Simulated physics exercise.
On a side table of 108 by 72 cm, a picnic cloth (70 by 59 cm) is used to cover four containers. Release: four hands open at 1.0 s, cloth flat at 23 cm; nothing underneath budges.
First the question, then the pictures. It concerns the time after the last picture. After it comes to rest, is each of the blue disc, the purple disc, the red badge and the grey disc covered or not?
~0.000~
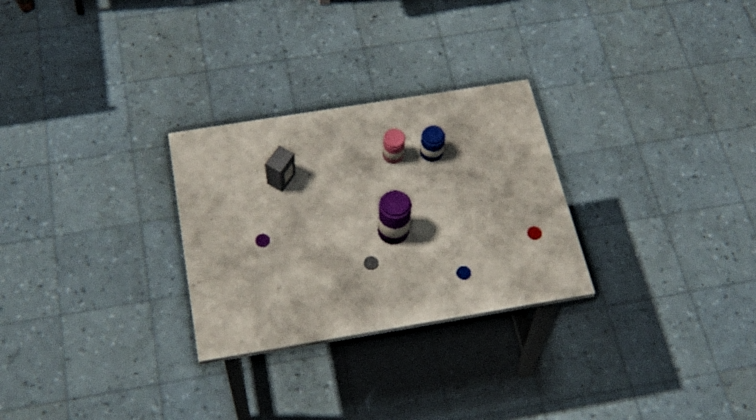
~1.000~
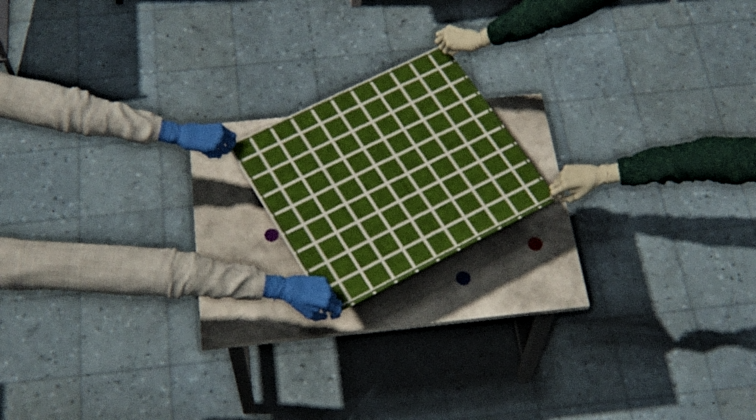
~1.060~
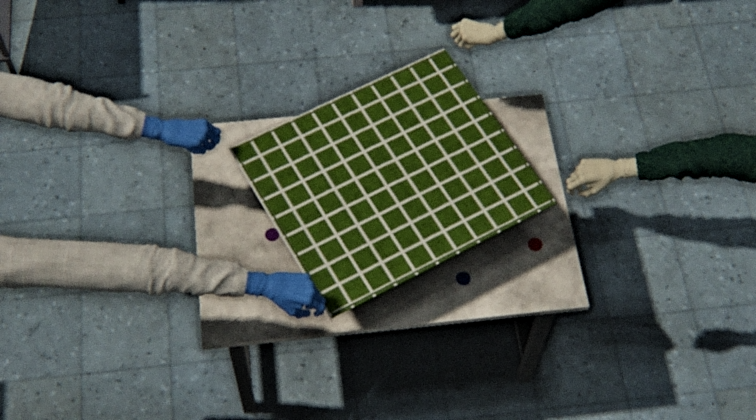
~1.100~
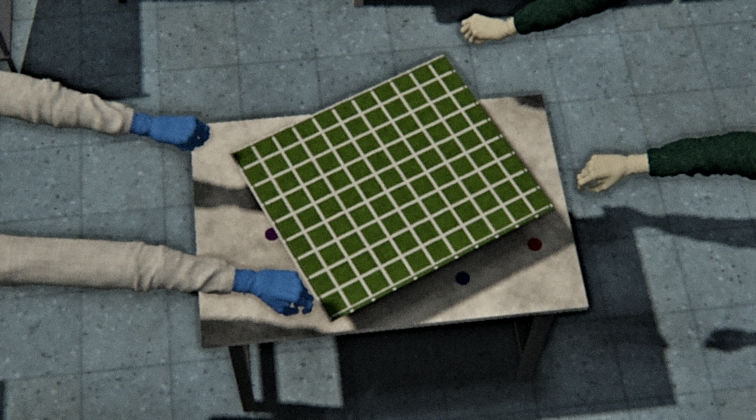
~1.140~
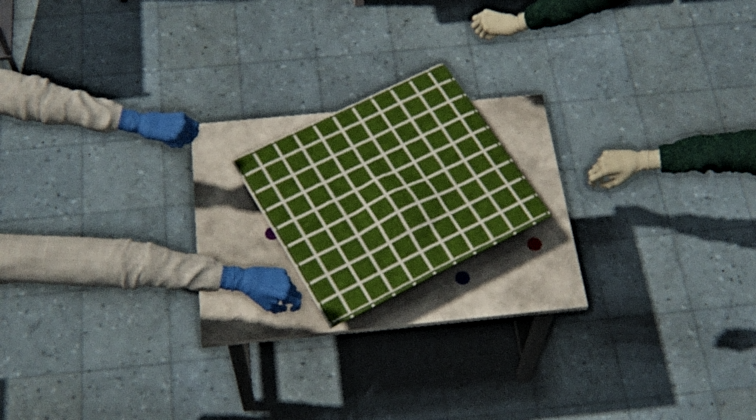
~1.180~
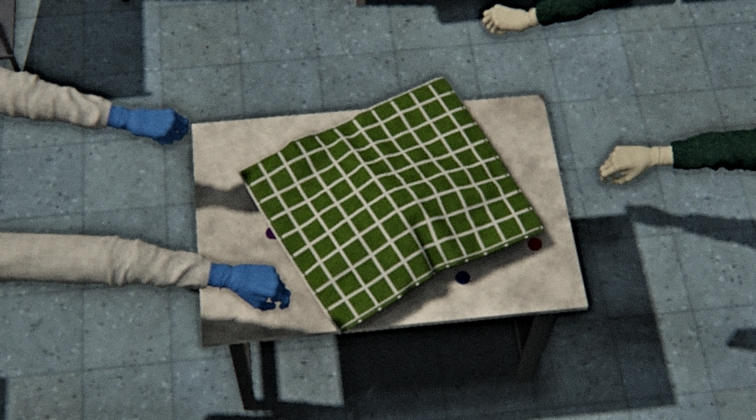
In order: The blue disc still shows; the purple disc stays uncovered; the red badge remains in the open; the grey disc ends under the cloth.
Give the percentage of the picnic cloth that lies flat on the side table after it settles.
I'd say close to 25 in a hundred.
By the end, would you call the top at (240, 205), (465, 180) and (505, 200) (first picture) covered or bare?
In order: Exposed, hidden, exposed.
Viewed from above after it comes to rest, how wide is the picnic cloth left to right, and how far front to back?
70 cm x 72 cm, roughly.
At 1.4 s, 20 % of it is down, spanning 71 by 72 cm, above grey disc.
At 1.5 s, 20 % of it is down, spanning 72 by 72 cm, above grey disc.
At 1.7 s, 25 % of it is down, spanning 72 by 71 cm, above grey disc.
At 1.9 s, 25 % of it is down, spanning 71 by 71 cm, above grey disc.
At 2.7 s, 25 % of it is down, spanning 71 by 71 cm, above grey disc.
